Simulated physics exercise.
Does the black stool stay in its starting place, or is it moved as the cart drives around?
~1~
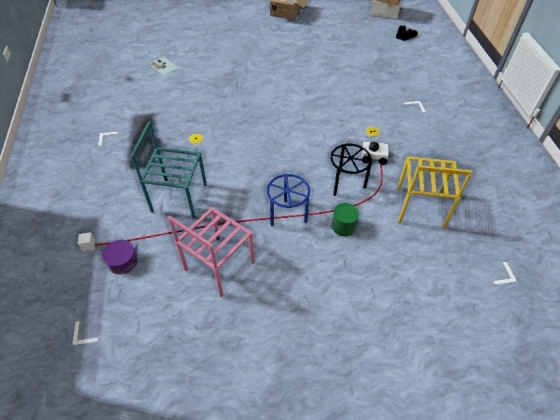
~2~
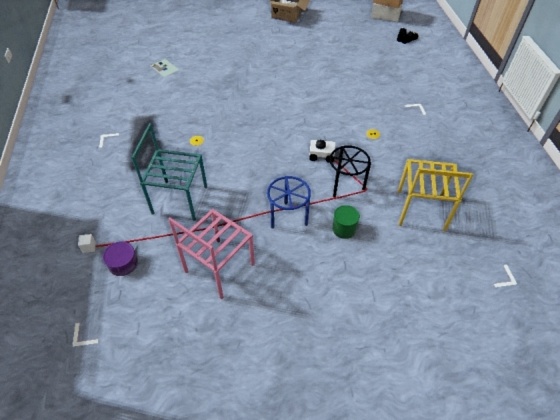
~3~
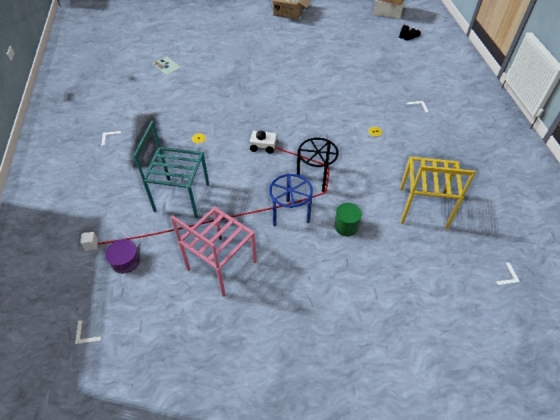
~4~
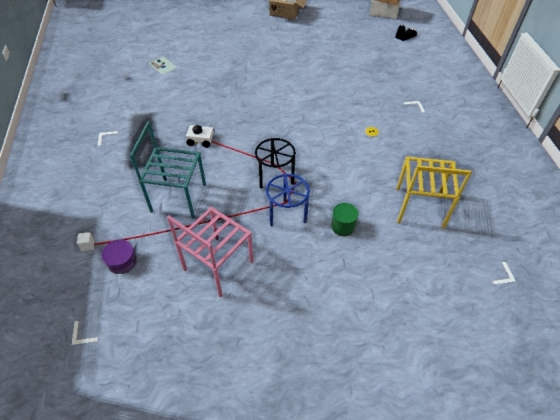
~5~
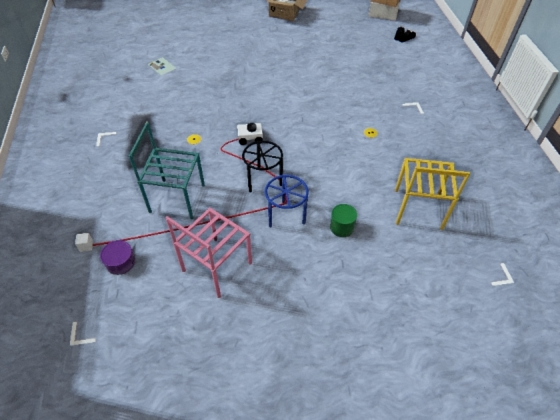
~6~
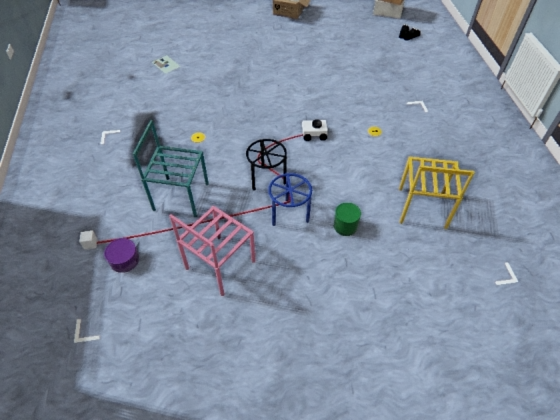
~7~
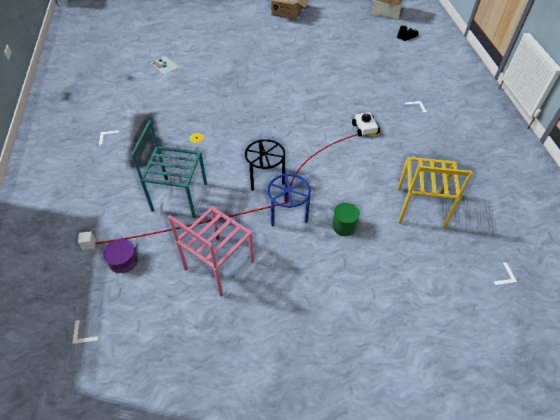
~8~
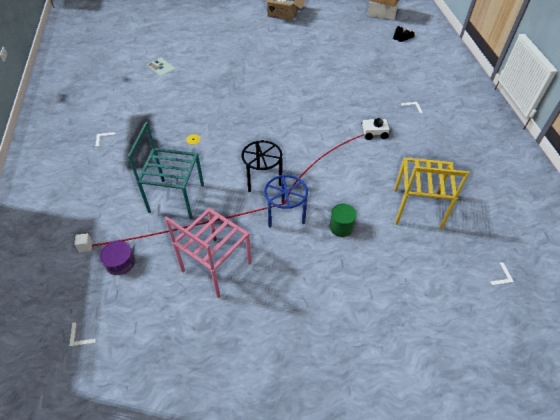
The black stool is moved. It slides left across the floor and ends up standing close to the blue stool, well away from where it began.
